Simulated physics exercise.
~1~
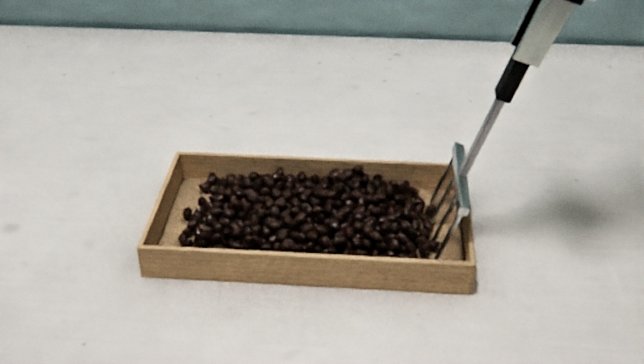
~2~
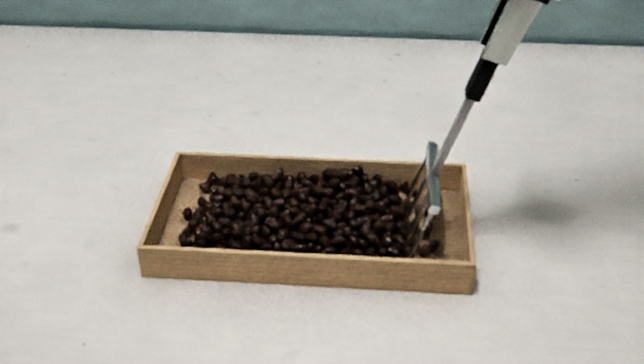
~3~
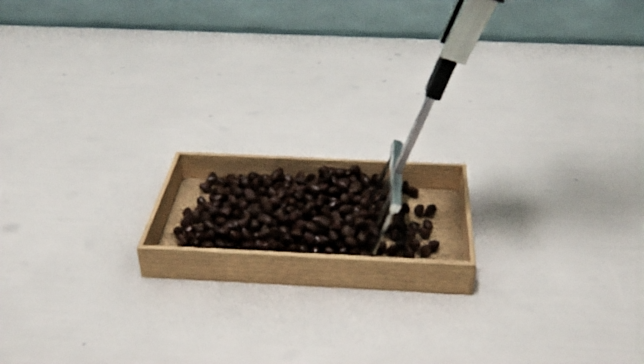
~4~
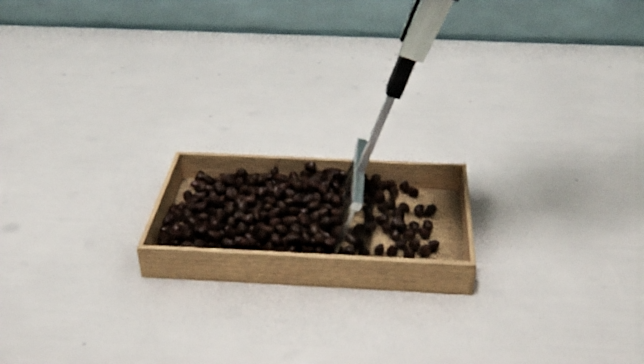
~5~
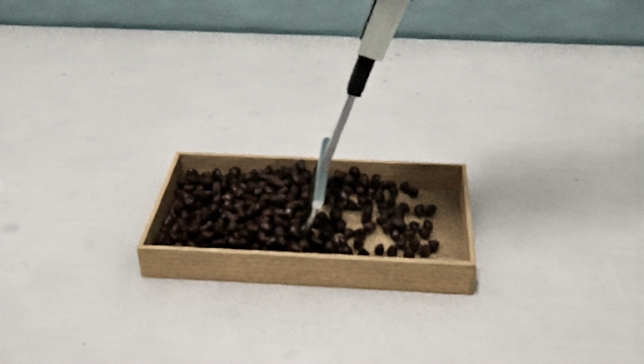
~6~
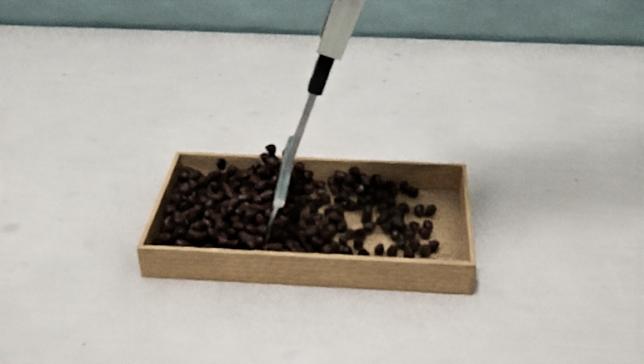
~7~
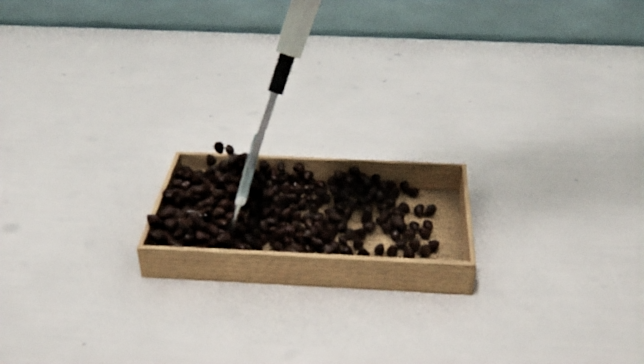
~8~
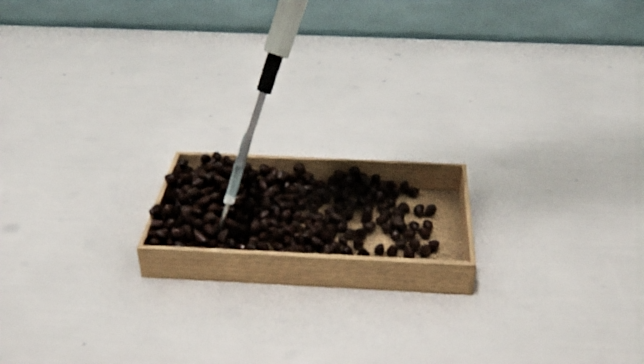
The clip opens on a shallow wooden tray of dark dried beans resting on a pale surface, with a rake held at the tray's right end by a robot arm. The rake sweeps left through the beans, pushing some ahead while others slip behind it and stay scattered on the right side. As it continues, the beans bunch up toward the left, and a few rise above the back rim near the far left corner. The rake slows near the left end, the raised beans settle, and the load remains in the tray, with bare floor showing at right.
